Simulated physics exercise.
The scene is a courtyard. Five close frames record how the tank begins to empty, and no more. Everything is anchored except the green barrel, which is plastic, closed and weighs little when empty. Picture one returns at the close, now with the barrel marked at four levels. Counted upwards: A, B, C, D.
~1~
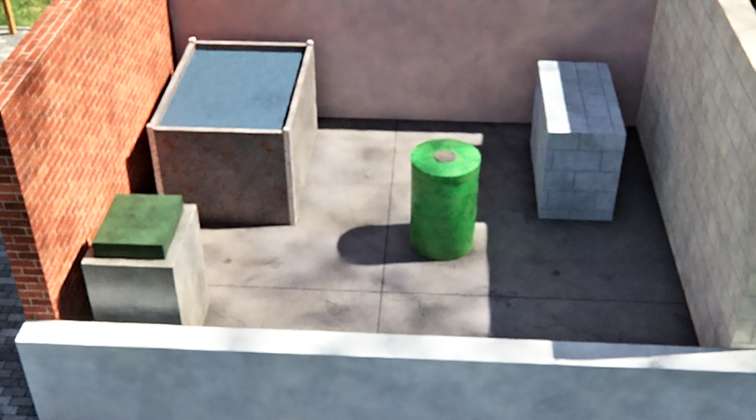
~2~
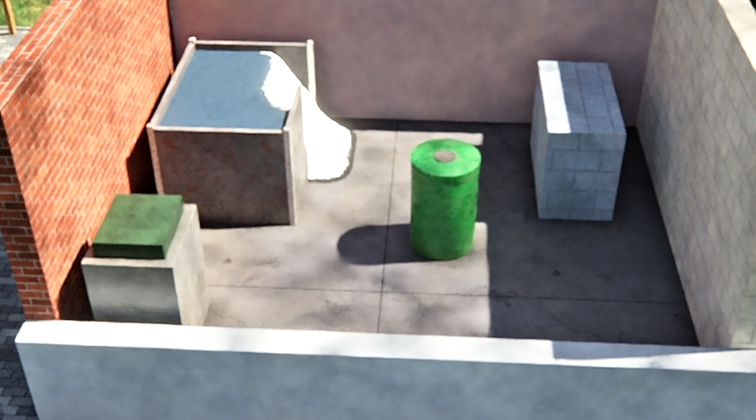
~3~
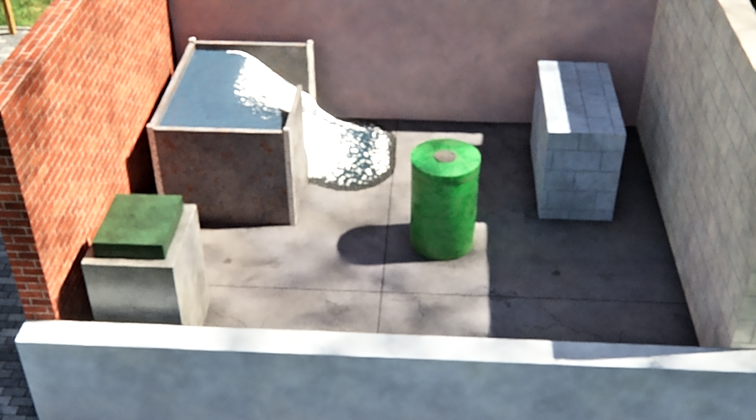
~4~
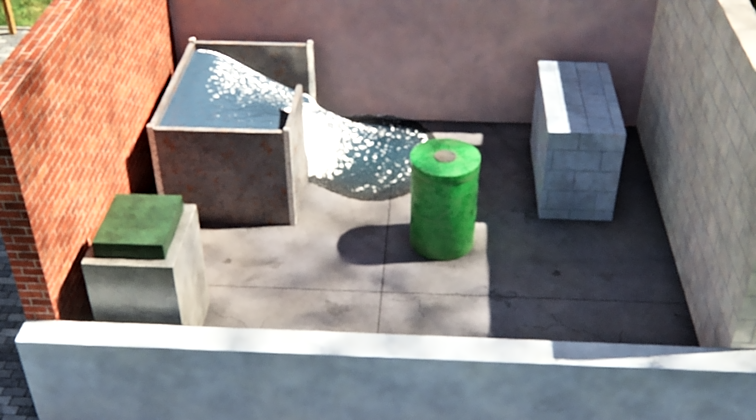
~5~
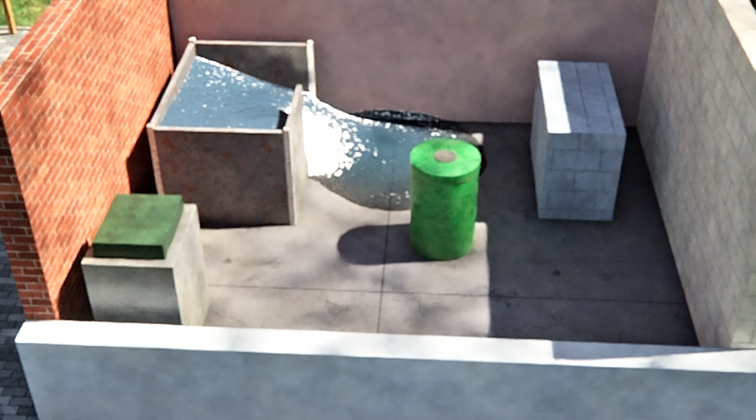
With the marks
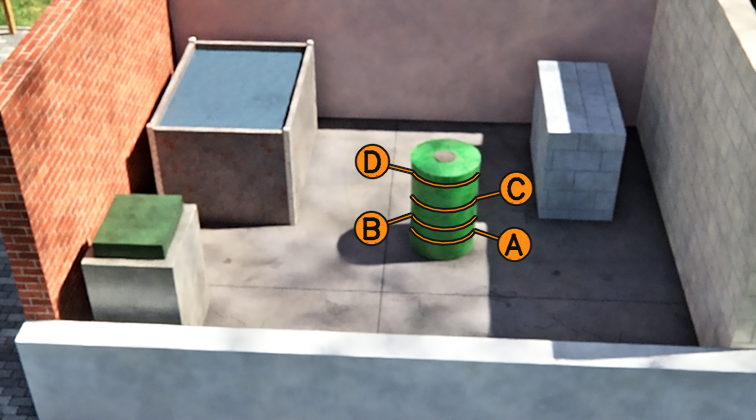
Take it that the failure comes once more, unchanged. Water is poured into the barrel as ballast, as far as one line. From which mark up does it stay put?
A.
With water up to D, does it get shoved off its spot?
No.
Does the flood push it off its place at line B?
No.
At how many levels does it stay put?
All four.
On the marked copy, A at (442, 243); B at (443, 229); C at (444, 210); D at (445, 186); from the bottom up A, B, C, D.
With A, it does not move.
With B, it does not move.
With C, it does not move.
With D, it does not move.
